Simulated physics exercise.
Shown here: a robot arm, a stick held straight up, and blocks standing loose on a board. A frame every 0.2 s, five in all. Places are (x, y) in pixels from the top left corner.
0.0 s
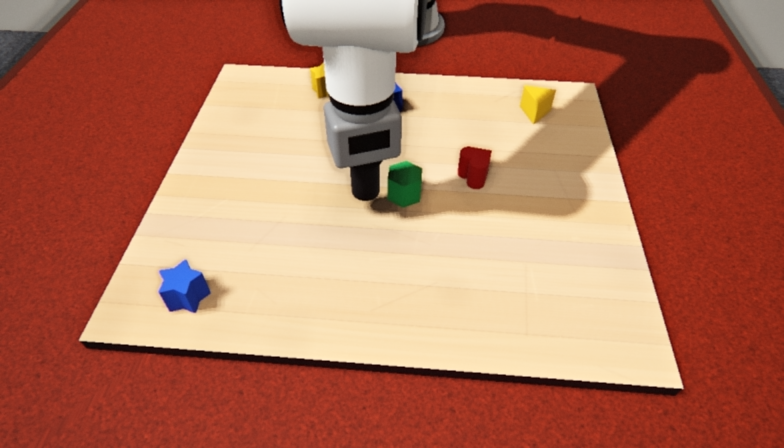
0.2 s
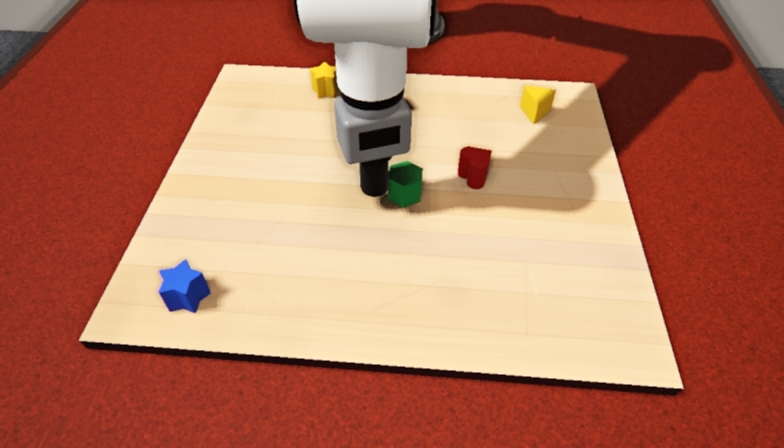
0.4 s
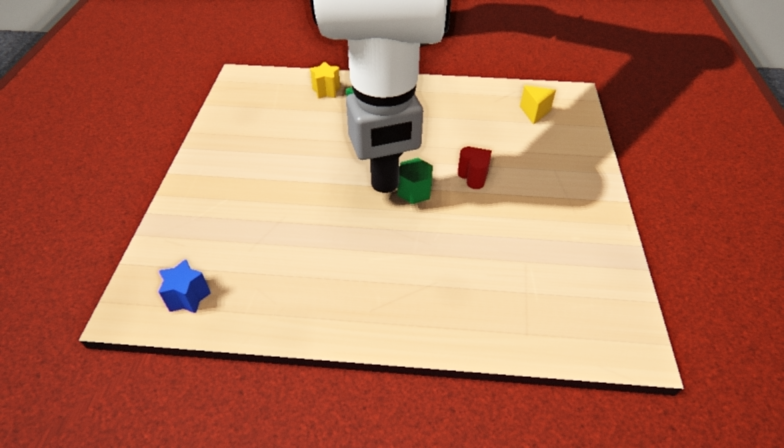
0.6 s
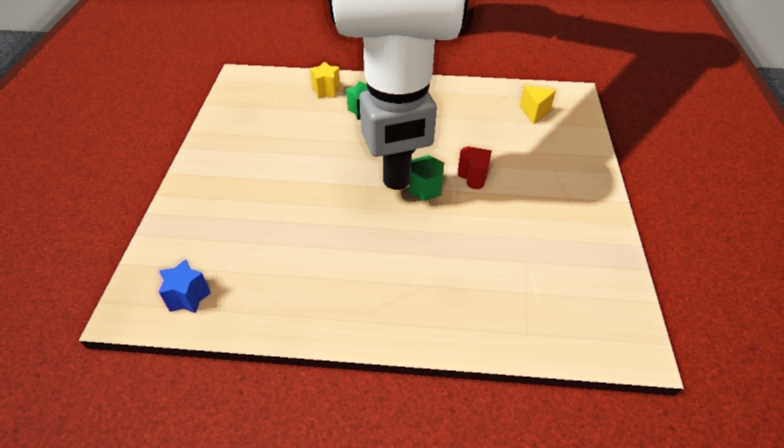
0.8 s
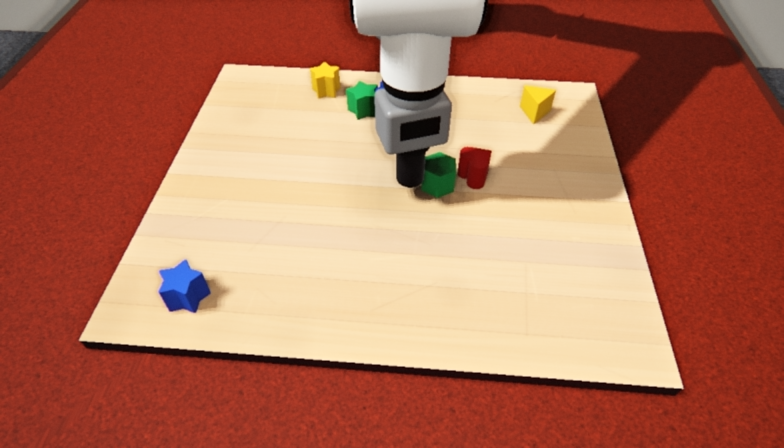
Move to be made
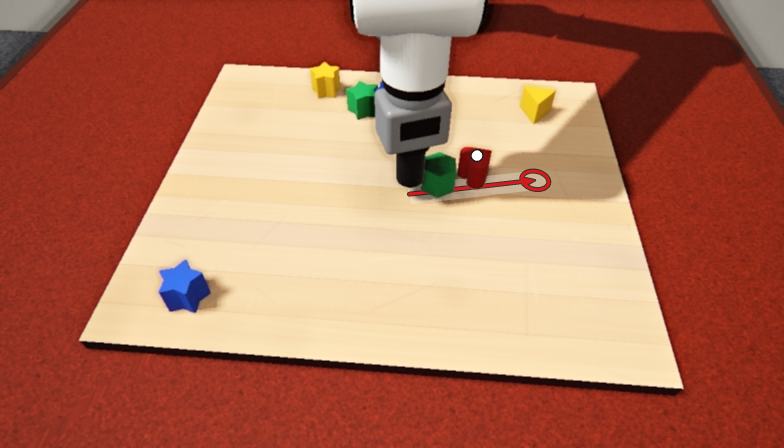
The clip opens with a robot arm holding a stick upright just left of a green hexagonal block on a wooden board, among other scattered blocks. The stick moves slightly right, meets the green block, then pushes it a short way right, narrowing the gap to the still red block.
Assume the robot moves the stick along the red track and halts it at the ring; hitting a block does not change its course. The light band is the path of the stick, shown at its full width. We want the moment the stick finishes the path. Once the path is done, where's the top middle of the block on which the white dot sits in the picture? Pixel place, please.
If I read the scene right, the answer is (519, 122).
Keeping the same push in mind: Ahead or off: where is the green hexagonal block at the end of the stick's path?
At that point it is off to one side or behind.
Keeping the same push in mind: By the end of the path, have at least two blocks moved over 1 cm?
Short answer: Yes.
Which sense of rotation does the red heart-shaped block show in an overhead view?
Rotation: Counter-clockwise.
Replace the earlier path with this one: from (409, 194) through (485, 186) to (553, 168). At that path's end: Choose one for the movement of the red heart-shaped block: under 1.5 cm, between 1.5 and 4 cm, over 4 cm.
Long, over 4 cm.
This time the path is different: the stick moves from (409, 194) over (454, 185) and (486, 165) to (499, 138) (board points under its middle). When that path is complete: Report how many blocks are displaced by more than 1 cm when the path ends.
2 blocks.
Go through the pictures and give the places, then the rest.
The first picture shows tip of the stick at (366, 192), middles of tops, green hexagonal block at (405, 173), red heart-shaped block at (477, 156).
The second picture shows stick at (375, 188), nothing pushed.
The third picture shows stick at (385, 185), green hexagonal block at (416, 170).
The fourth picture shows stick at (397, 182), green hexagonal block at (427, 166).
The fifth picture shows stick at (410, 179), green hexagonal block at (440, 163), red heart-shaped block at (477, 156).
The line goes from (409, 194) directly to (535, 180); the dot is on the red heart-shaped block.
The first path, step by step. One third of the way, stick at (456, 175); green hexagonal block at (477, 153), turned 35° anticlockwise; red heart-shaped block at (500, 144).
Two thirds of the way, stick at (498, 170); green hexagonal block at (508, 146), turned 70° anticlockwise; red heart-shaped block at (516, 129), turned 40° anticlockwise.
At the end, stick at (539, 165); green hexagonal block at (525, 140), turned 100° anticlockwise; red heart-shaped block at (519, 122), turned 65° anticlockwise.
